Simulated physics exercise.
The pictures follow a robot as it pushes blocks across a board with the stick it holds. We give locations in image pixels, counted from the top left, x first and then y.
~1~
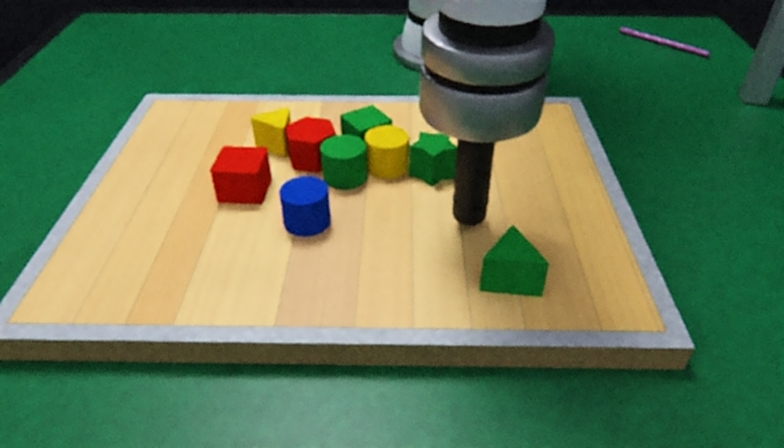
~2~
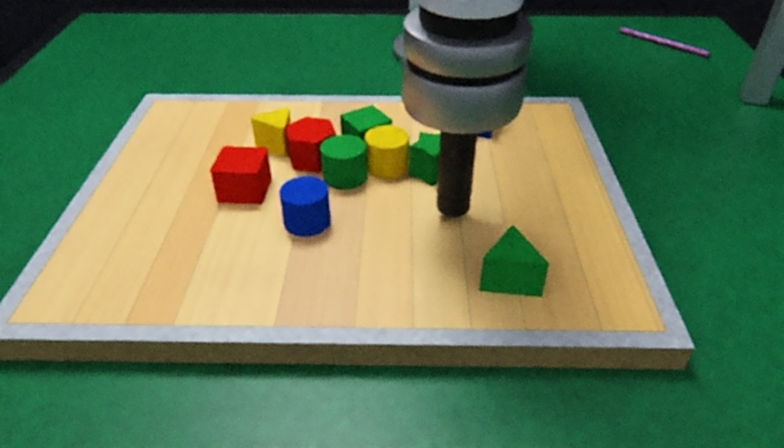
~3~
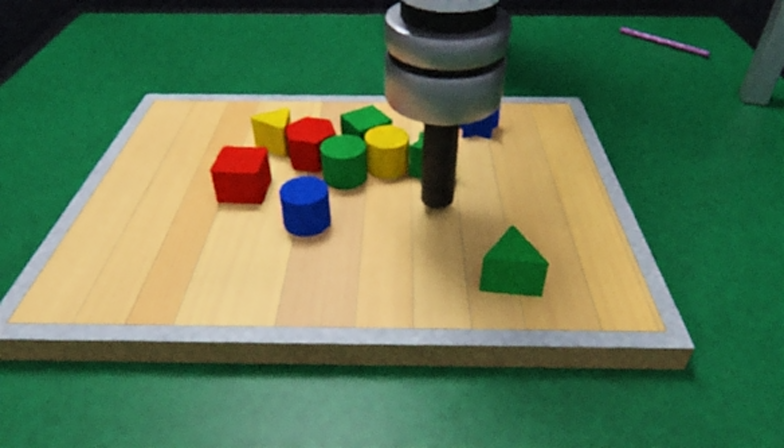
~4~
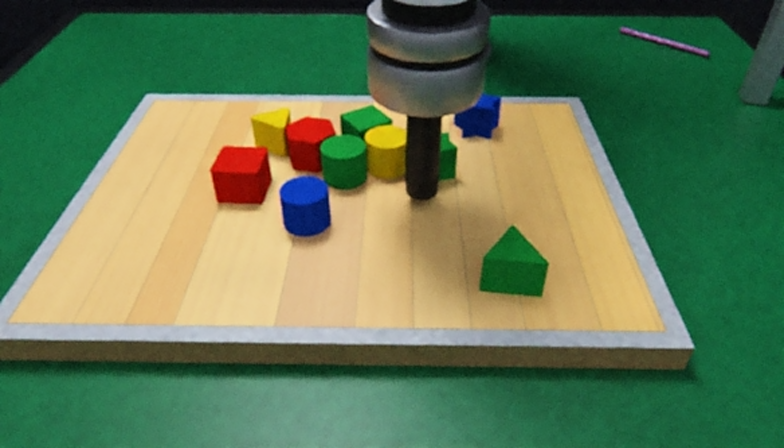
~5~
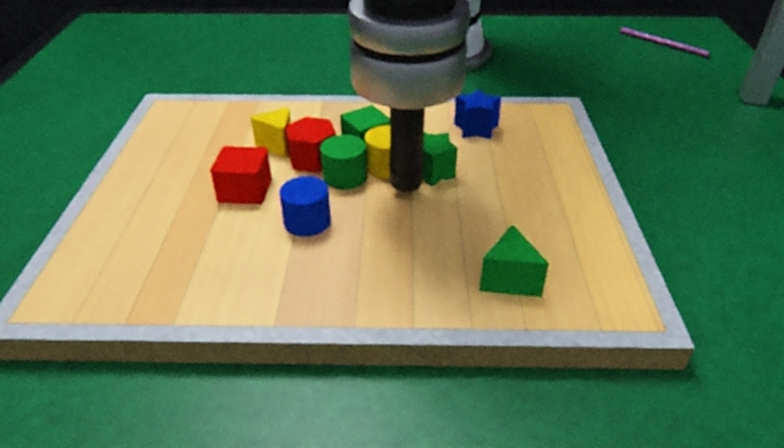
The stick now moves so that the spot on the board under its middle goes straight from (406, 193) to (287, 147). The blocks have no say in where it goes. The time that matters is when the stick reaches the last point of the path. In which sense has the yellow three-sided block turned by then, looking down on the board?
Short answer: Clockwise.
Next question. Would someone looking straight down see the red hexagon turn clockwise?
Yes, that is what happens.
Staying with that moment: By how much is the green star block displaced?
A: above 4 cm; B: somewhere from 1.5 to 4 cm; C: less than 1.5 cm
C
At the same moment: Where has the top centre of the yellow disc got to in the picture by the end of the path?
It is going to be at (374, 126).
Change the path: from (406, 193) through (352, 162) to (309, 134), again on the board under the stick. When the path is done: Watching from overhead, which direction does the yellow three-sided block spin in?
Its spin: Clockwise.
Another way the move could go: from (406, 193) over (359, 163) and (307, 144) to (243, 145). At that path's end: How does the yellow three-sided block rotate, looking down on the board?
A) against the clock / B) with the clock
The correct letter is B.
On the path given first. One third of the way, stick (363, 168); yellow three-sided block (266, 113), turned 25° clockwise; red hexagon (294, 125); green disc (325, 141); yellow disc (375, 127).
Two thirds of the way, stick (323, 153); yellow three-sided block (246, 102), turned 70° clockwise; red hexagon (252, 118), turned 30° clockwise; green disc (284, 134); yellow disc (374, 126).
At the end, stick (286, 139); yellow three-sided block (245, 100), turned 85° clockwise; red hexagon (229, 120), turned 70° clockwise; green disc (261, 135); yellow disc (374, 126); green star block unmoved.
